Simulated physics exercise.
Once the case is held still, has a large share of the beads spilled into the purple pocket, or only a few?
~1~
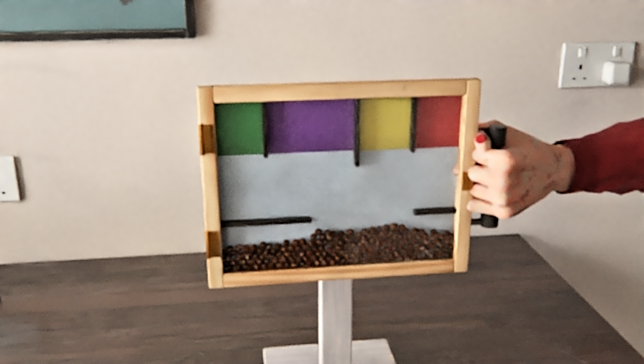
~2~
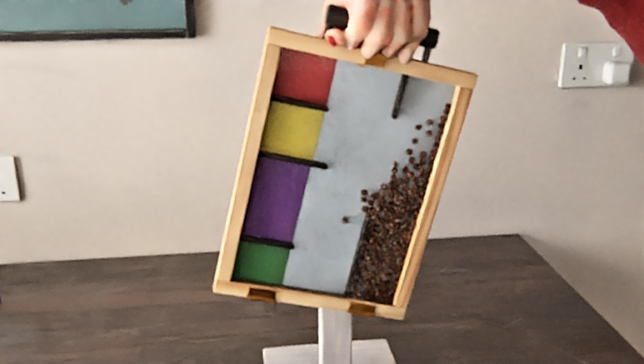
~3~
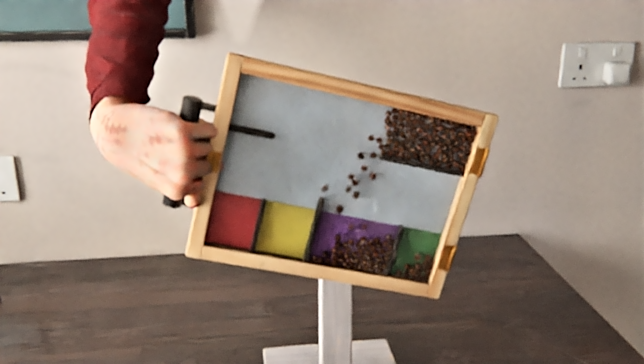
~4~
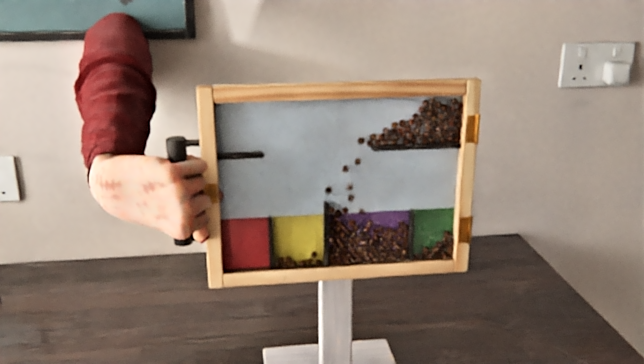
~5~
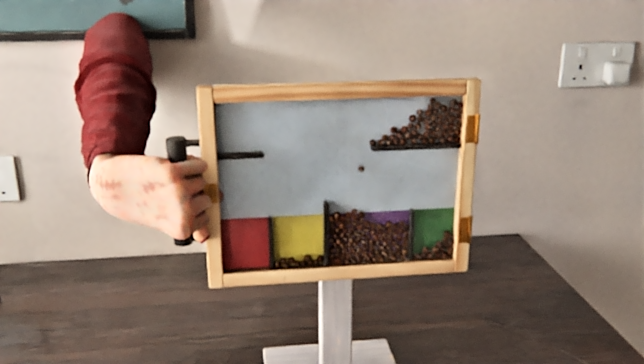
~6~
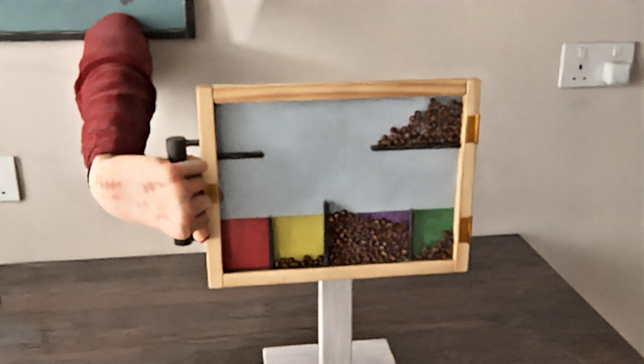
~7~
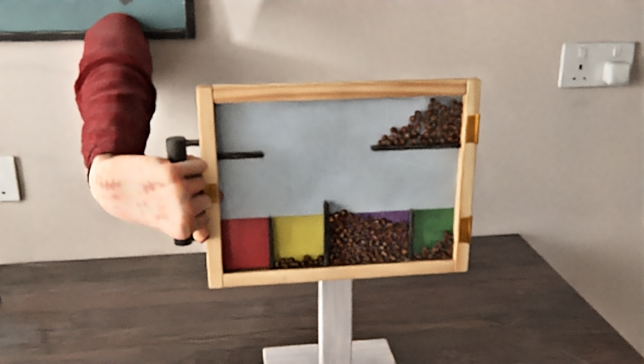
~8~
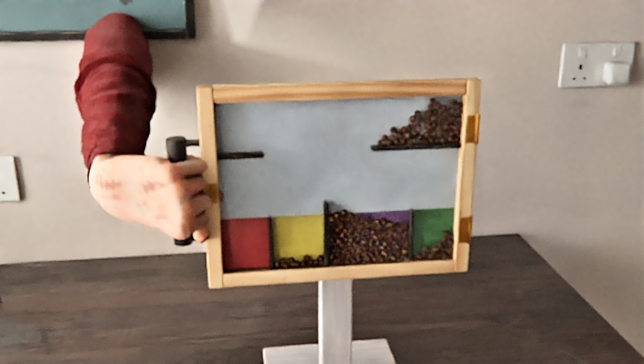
A large share of the beads spills into the purple pocket. The red pocket stays empty, and the yellow and green pockets hold only a few.
